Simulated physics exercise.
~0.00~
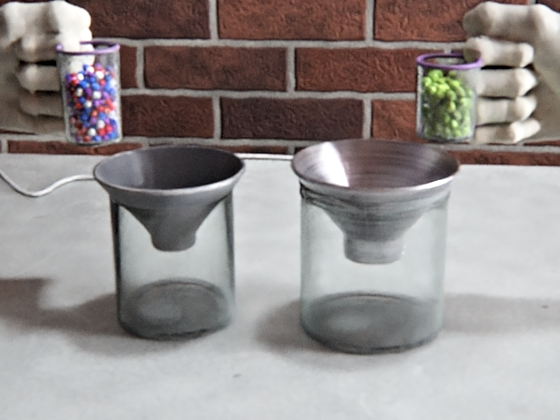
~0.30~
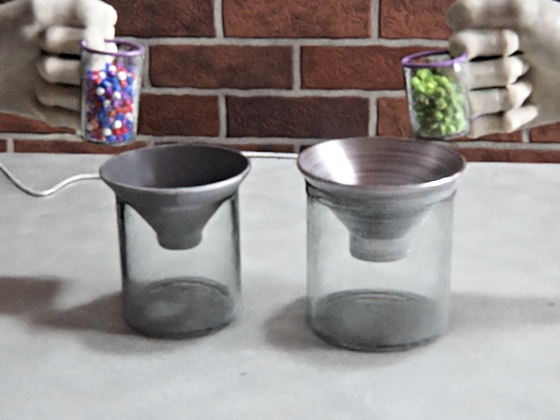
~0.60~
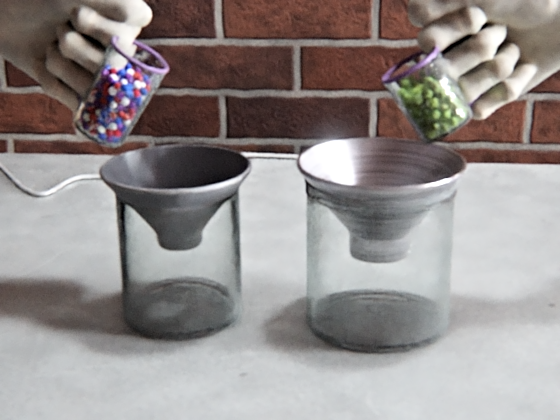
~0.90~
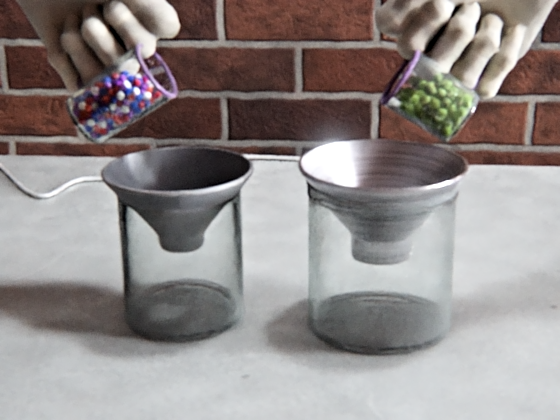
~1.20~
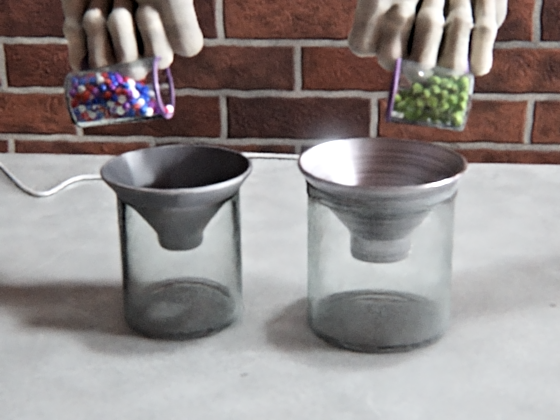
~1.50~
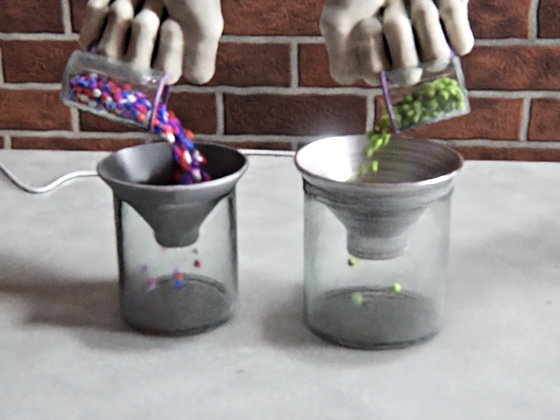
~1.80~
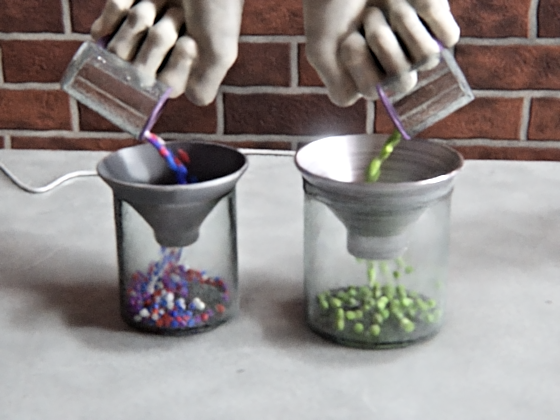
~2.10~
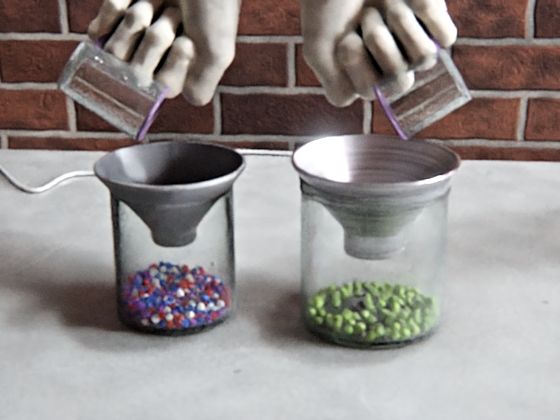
In this clip, two pale hands tip small clear cups over metal funnels set in glass jars, pouring red, blue and white bits on the left and green ones on the right, until all the pieces pass through and settle in the jars below.
